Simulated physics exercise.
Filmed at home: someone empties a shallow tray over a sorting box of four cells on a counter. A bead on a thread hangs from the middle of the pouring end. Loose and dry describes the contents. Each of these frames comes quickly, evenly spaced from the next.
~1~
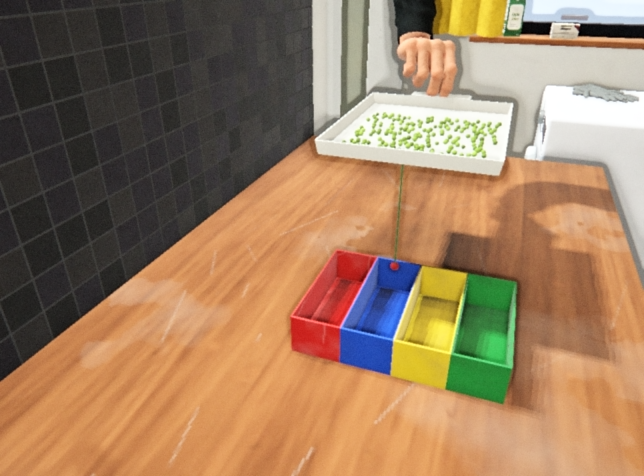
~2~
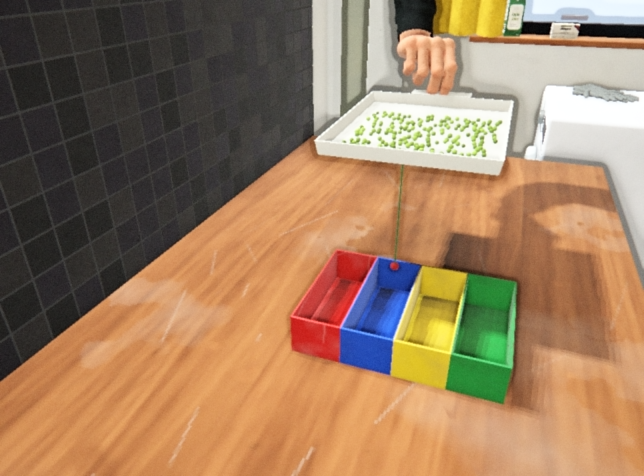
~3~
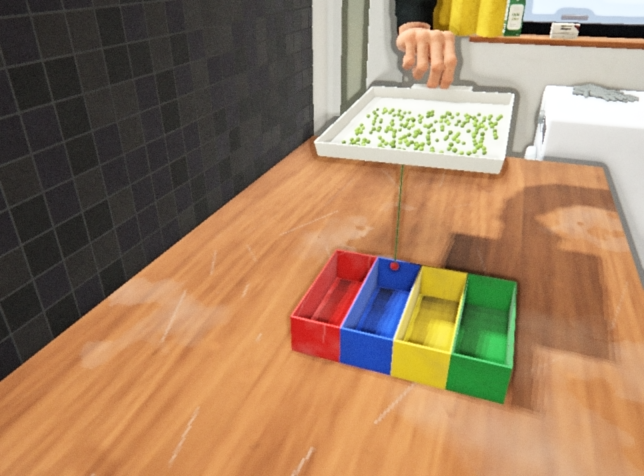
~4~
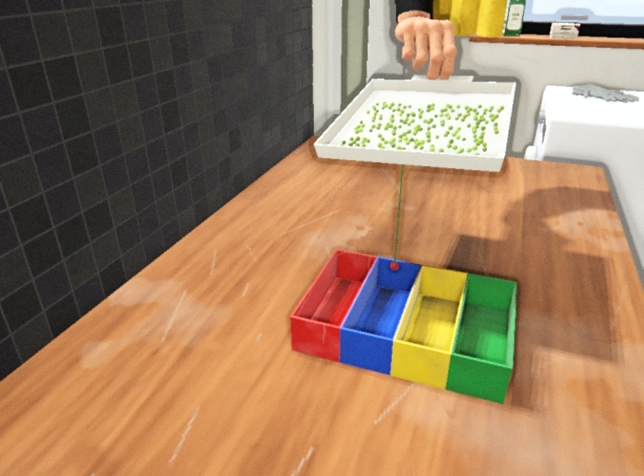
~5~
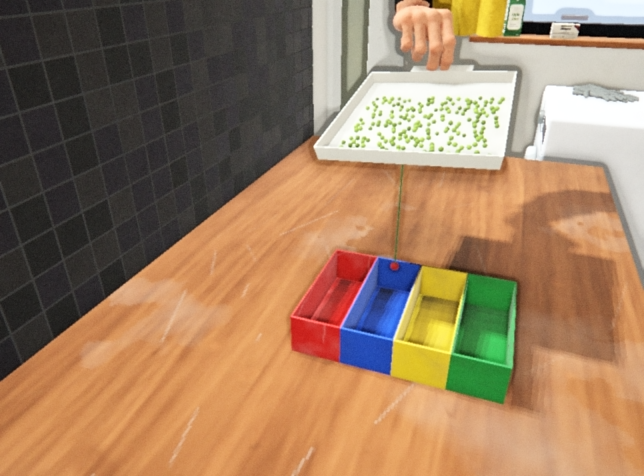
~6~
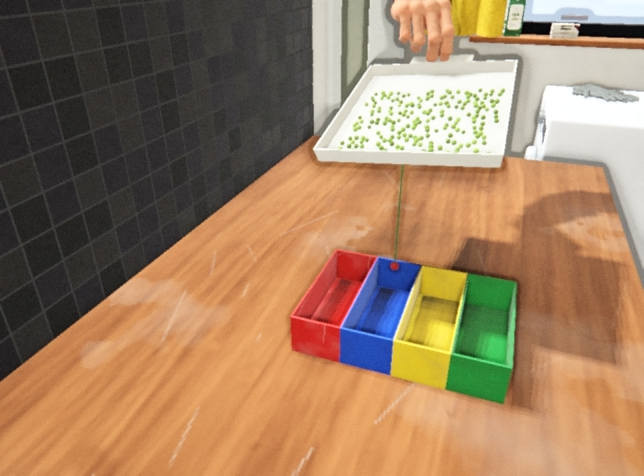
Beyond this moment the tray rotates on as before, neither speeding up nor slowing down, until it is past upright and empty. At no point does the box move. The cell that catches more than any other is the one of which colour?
It is the red one.
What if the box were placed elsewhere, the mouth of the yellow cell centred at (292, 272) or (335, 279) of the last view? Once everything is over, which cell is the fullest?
For the first position it is that green cell, and for the second it is the yellow one.
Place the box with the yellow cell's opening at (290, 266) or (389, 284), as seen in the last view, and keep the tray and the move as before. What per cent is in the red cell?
You'd end up with around 0 per cent and then around 30 per cent.
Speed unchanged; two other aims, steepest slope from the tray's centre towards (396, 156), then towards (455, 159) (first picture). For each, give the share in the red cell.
About 30 %, then 0 %.
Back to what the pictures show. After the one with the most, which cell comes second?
The one in second place is the blue cell.
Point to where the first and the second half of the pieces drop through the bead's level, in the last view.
Starting near (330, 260), moving on to near (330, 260).
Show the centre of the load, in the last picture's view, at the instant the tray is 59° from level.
Somewhere around pixel (368, 151) in the last picture.
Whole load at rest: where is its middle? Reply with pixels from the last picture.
Roughly at (333, 304), give or take.
Soon, tray tipped steeply; nearly all on the tray; a stray few in the red cell.
A while on, tray tipped right over; nearly all on the tray; a stray few in the red cell; a small part falling or outside the box.
Towards the end, tray tipped past a quarter turn; about half in the red cell; a small part in the blue cell; a stray few in the yellow cell; about a third falling or outside the box.
Finally, tray tipped past a quarter turn; about half in the red cell; a small part in the blue cell; a stray few in the yellow cell; none in the green cell; about a third outside the box.
